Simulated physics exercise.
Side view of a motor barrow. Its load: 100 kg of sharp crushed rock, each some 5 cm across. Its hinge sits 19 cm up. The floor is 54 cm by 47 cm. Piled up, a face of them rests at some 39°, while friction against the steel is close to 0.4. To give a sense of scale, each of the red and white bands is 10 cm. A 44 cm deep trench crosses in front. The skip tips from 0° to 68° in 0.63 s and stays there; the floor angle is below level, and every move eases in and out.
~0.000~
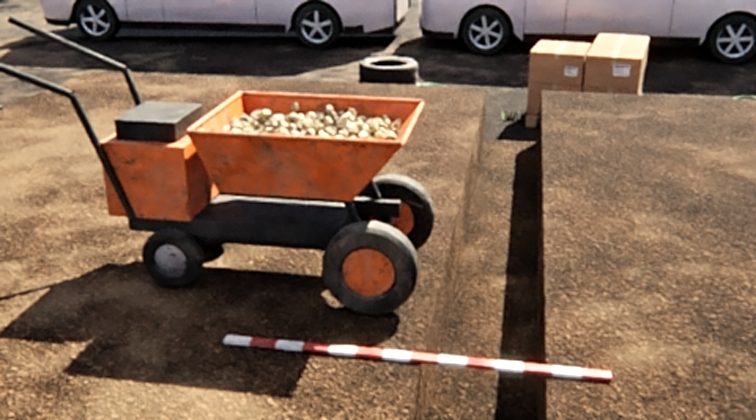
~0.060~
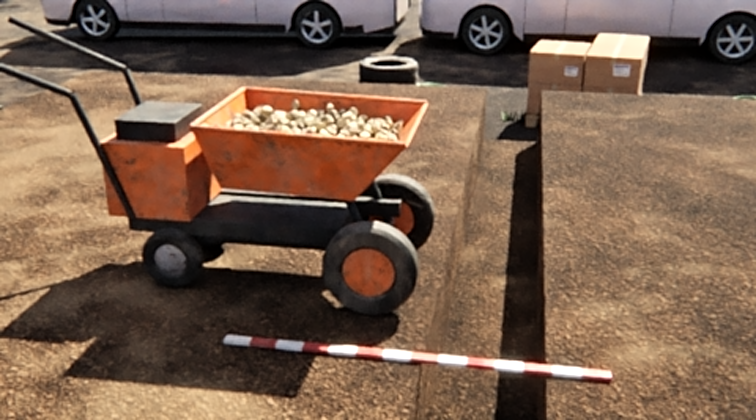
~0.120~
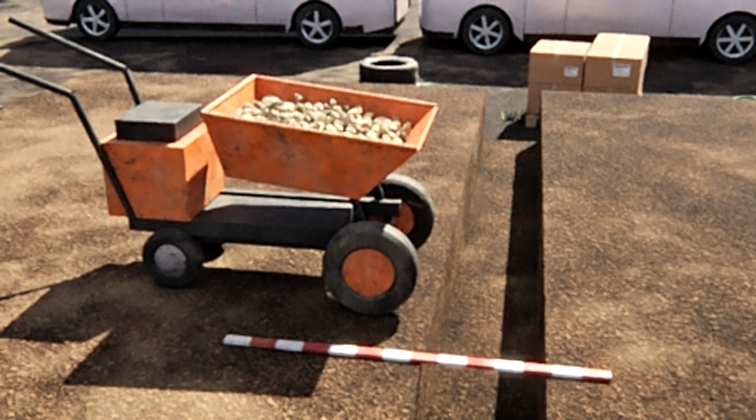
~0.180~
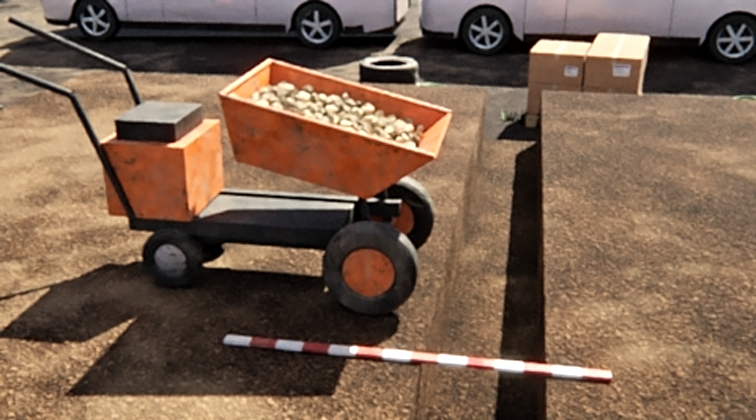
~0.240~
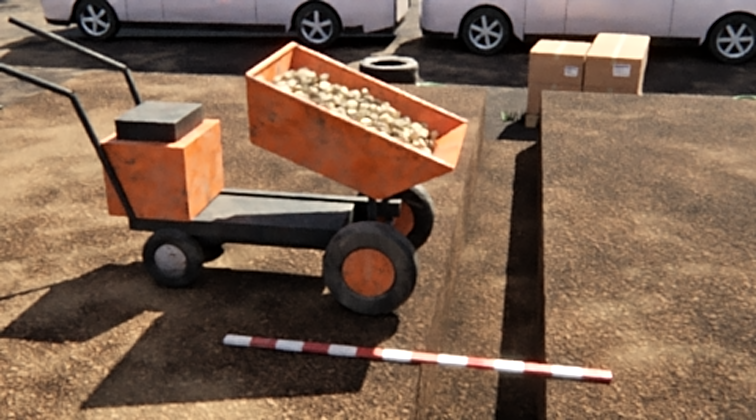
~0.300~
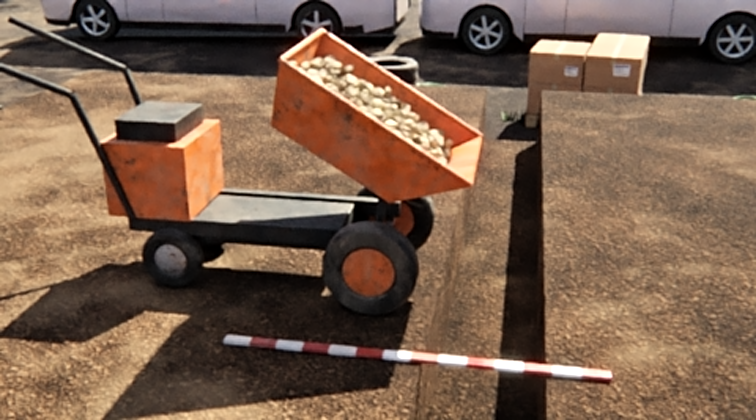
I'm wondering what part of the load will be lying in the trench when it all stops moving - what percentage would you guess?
I would guess about 31 per cent.
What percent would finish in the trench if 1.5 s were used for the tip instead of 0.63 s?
Roughly 50% would finish there.
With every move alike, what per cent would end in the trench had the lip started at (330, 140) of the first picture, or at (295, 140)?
First spot about 80, second spot about 85 per cent.
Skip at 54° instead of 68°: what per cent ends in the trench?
In that case around 15 percent.
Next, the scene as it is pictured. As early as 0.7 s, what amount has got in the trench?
Something like 5 in a hundred.
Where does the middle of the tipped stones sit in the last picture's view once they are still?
Their centre sits close to (579, 295).
After 0.5 s the floor is at 57°; 100 % in the skip; the foremost stones are at (484, 201).
After 0.7 s the floor is at 68°; 78 % in the skip, 7 % in the trench, 15 % past the trench; the foremost stones are at (595, 309).
After 1.1 s the floor is at 68°; 25 % in the skip, 13 % in the trench, 62 % past the trench; the foremost stones are past the picture's edge.
After 3.0 s the floor is at 68°; 10 % in the skip, 31 % in the trench, 59 % past the trench; the foremost stones are past the picture's edge.
